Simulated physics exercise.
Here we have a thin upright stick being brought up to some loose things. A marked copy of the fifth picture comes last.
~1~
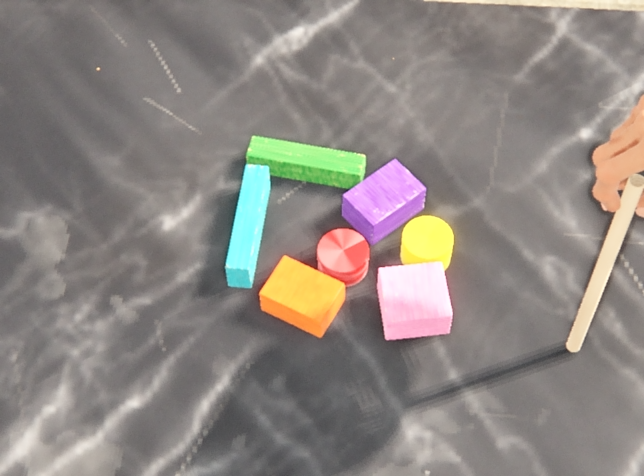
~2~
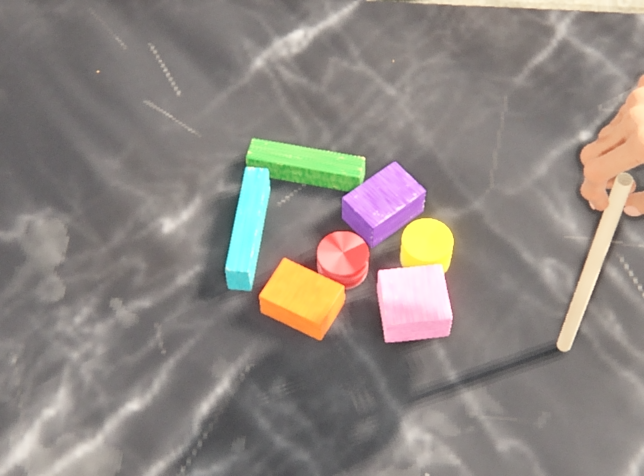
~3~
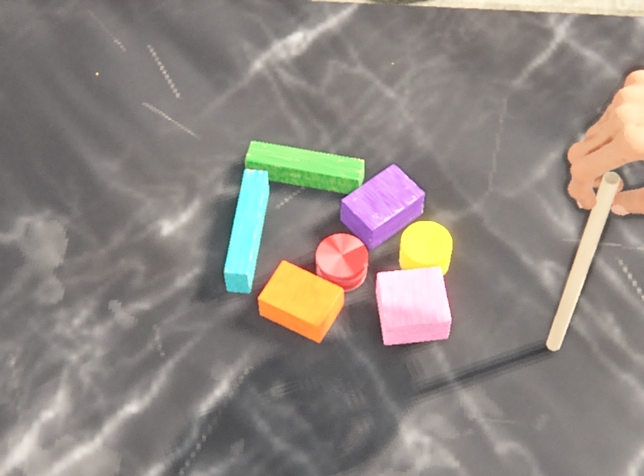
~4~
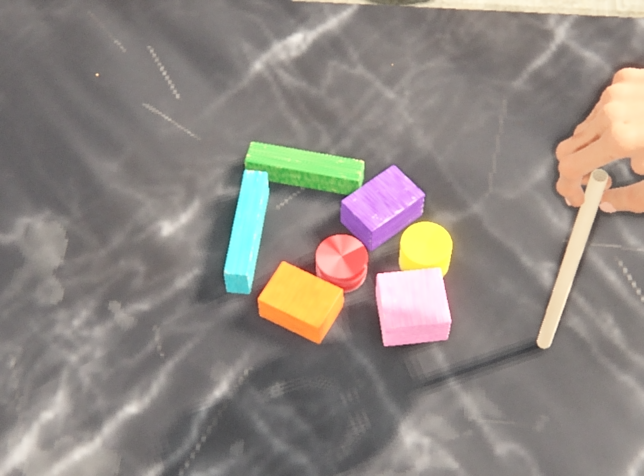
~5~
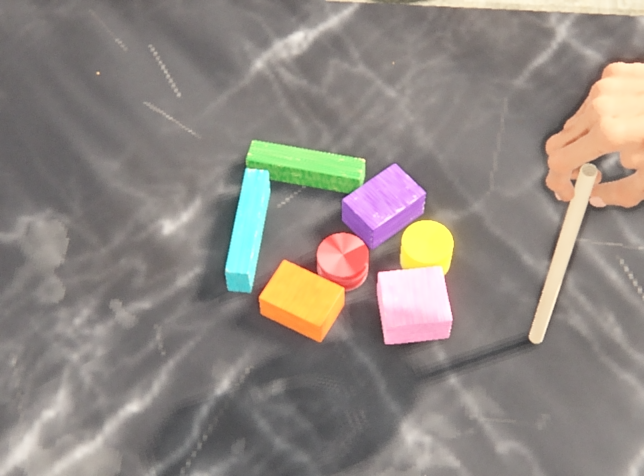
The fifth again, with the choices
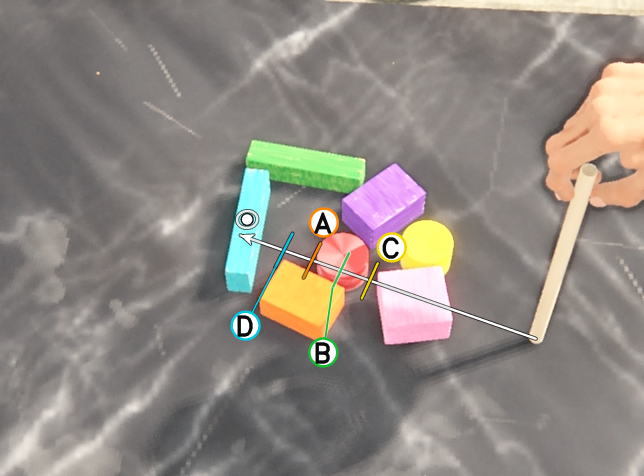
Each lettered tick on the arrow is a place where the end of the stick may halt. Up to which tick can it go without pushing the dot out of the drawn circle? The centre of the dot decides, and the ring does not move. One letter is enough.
As far as tick A.
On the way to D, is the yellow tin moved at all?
By then, no.
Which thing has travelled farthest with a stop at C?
The pink block.
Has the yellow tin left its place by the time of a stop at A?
No.
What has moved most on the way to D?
The red tin has gone farthest.
On the marked copy, A at (312, 260); B at (341, 270); C at (369, 281); D at (283, 251); the arrow from (536, 339) to (240, 235); the white dot at (247, 219).
Taking A. A third of the way, foot of the stick (454, 311).
Two thirds of the way, foot of the stick (373, 283); pink block (360, 308); orange block (284, 309).
When it is over, foot of the stick (312, 261); red tin (286, 238); pink block (357, 308); the dot is still in its ring.
As for the rest, B keeps the dot in but is short; C keeps the dot in but is short; D shifts the dotted thing to (239, 228).
